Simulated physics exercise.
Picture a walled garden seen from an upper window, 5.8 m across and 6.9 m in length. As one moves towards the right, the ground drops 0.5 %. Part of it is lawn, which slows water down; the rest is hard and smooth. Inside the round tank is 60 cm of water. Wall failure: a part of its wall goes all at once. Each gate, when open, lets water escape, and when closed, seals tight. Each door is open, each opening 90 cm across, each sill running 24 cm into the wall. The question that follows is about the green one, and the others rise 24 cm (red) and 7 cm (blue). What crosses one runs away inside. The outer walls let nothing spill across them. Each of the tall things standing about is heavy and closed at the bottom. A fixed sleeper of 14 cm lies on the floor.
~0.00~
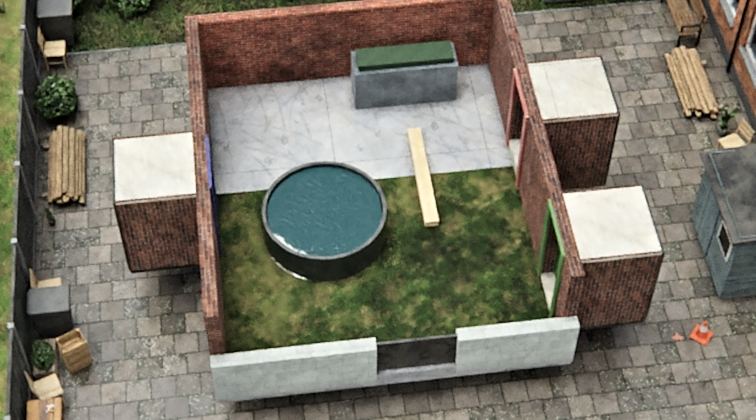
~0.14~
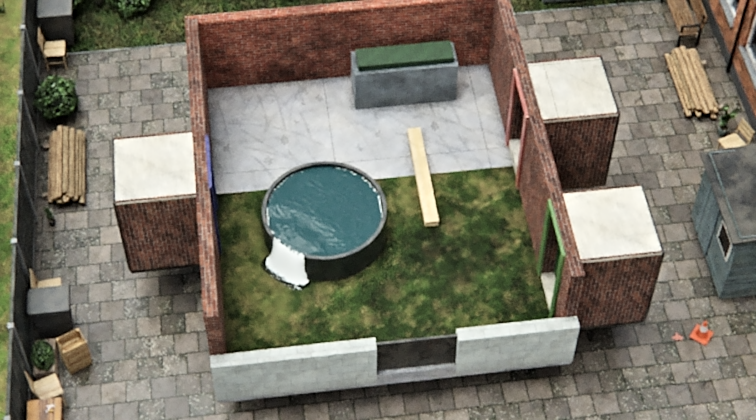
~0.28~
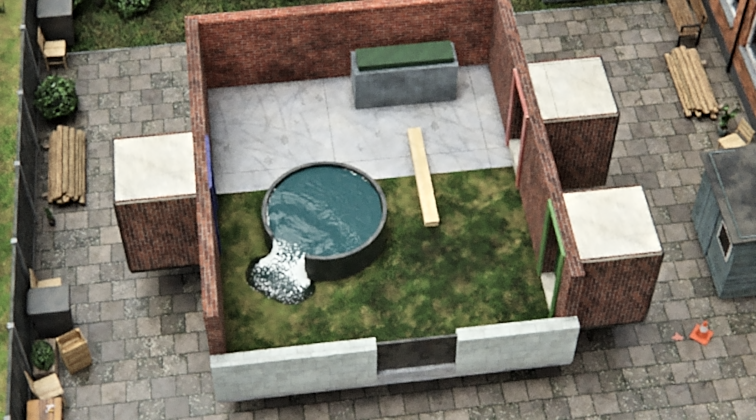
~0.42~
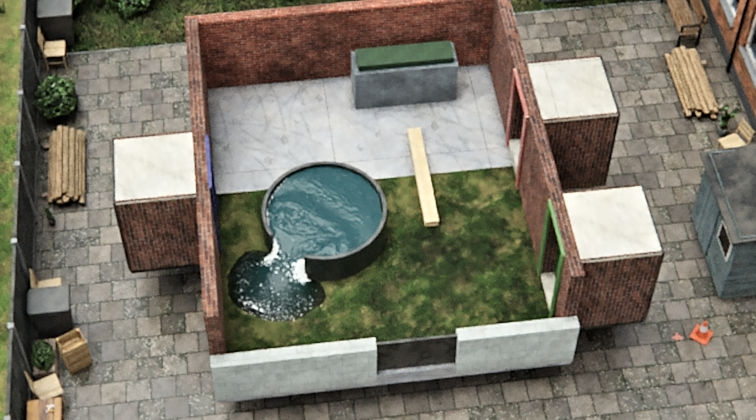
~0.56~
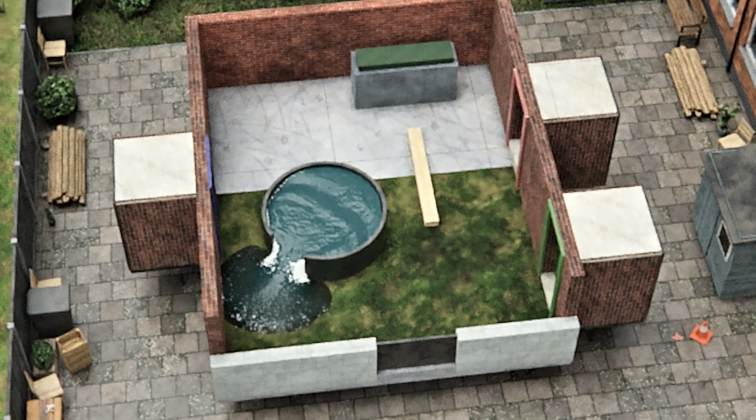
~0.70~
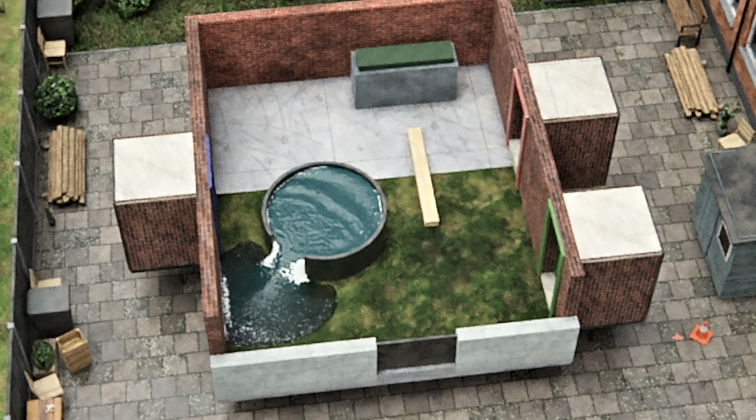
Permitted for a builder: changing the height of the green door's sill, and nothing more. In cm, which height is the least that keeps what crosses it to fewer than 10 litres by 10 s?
A height of about 8 cm would just do it.
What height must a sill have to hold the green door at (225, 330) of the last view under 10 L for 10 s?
Roughly 22 cm.
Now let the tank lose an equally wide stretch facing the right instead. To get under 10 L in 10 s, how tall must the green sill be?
About 9.5 centimetres.
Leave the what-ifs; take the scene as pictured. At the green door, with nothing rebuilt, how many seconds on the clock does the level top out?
I'd say near 7.0 seconds.
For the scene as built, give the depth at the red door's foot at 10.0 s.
Some 5.0 centimetres.
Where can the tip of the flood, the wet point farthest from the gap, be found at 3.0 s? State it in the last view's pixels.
Lab note: Front tip approx. at (435, 357).
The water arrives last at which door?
I'd go with the red door.
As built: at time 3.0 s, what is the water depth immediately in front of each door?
Reading in centimetres: Red = 0, green = 0, blue = 5.
After 1.4 s water covers 15 % of the floor, deepest (38 cm) near (230, 379); it has not reached the green door.
After 3.0 s water covers 25 % of the floor, deepest (26 cm) near (230, 379); it has not reached the green door.
After 10.0 s water covers 90 % of the floor, deepest (10 cm) near (546, 345); 10 cm at the green door, 1 litre in over its 10 cm sill.
At the green door as built, the water arrived by 5.2 s and peaked near 11 cm at 7.0 s.
Run again over the same 10 s with other heights there, 26 litres in over 6.5 cm, 4 litres over 9 cm. The limit of 10 litres is kept from about 8 cm up.
